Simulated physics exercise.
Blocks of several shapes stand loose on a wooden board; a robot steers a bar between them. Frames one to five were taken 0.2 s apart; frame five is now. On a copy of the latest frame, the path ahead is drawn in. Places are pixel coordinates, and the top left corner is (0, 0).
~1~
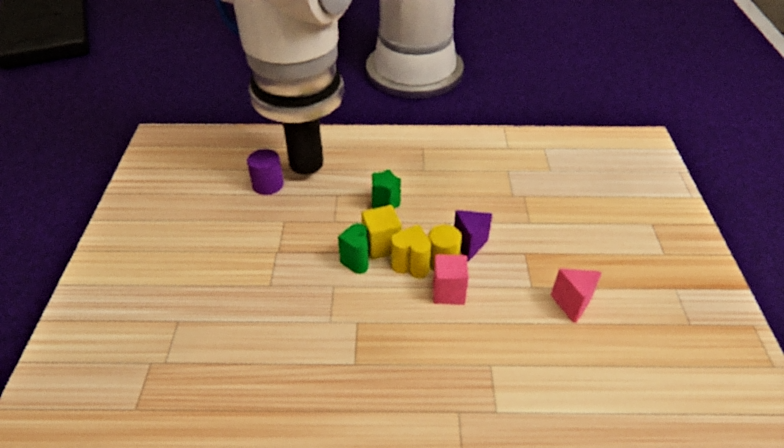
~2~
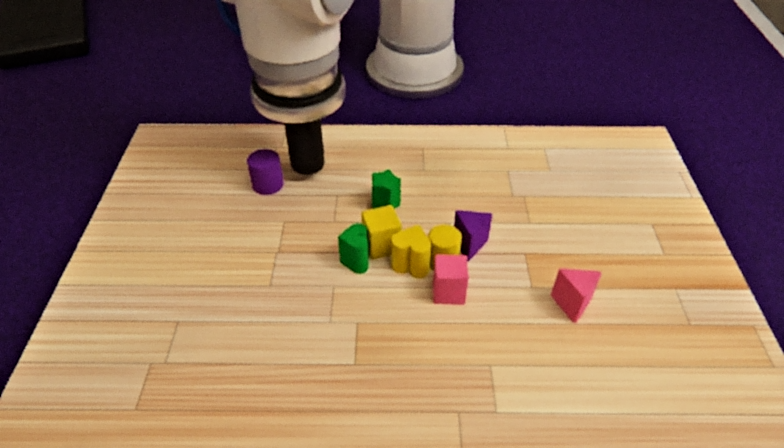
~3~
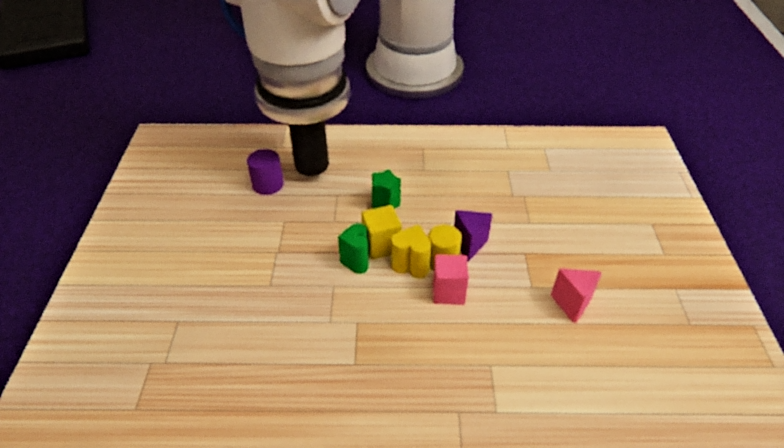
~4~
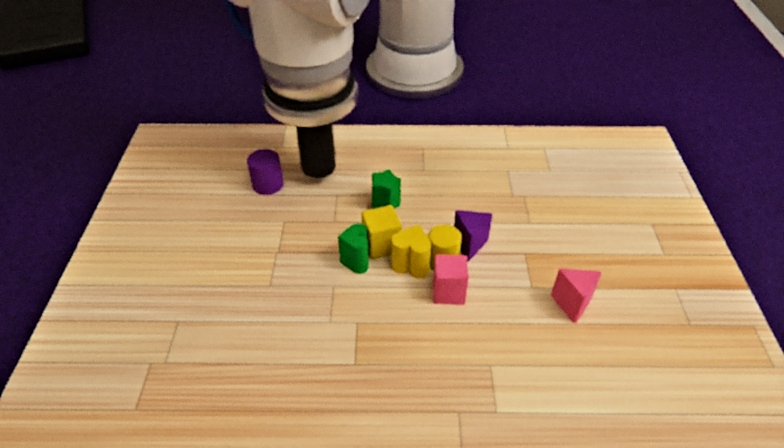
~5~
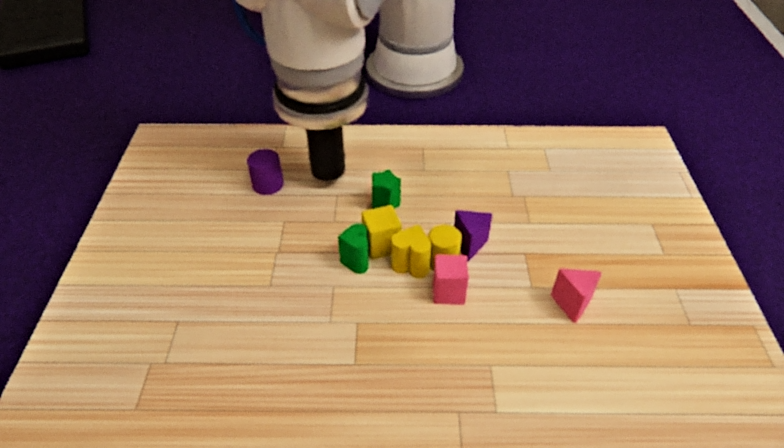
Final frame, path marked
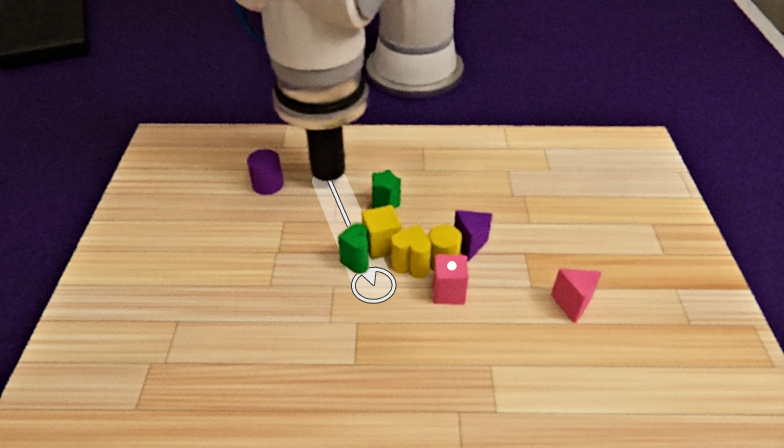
A robot arm slid its black bar a short way to the right along the back of a wooden board, moving away from a purple cylinder, while the colourful blocks all stayed still.
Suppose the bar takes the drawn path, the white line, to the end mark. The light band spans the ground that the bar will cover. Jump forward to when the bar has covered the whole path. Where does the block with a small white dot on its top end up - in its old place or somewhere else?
It shifts position.
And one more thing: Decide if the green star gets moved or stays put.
That block stands still.
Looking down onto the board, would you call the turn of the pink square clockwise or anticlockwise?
It goes round the way clock hands do.
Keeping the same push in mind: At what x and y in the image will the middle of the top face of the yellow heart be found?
When the path ends, it will be at (446, 255).
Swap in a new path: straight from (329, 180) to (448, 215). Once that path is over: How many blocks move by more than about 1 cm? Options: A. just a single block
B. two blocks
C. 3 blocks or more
A
The line goes in a line from (329, 180) to (374, 285); the dot is on the pink square.
What follows on the original path. One third of the way, bar at (342, 202); nothing pushed yet.
Two thirds of the way, bar at (357, 237); green heart at (356, 246), turned 15° clockwise; yellow square at (394, 228), turned 35° anticlockwise; yellow heart at (422, 243).
At the end, bar at (373, 276); green heart at (352, 282), turned 95° clockwise; yellow square at (412, 259), turned 70° anticlockwise; green star unmoved; yellow heart at (446, 255), turned 55° anticlockwise; pink square at (471, 272), turned 50° clockwise.
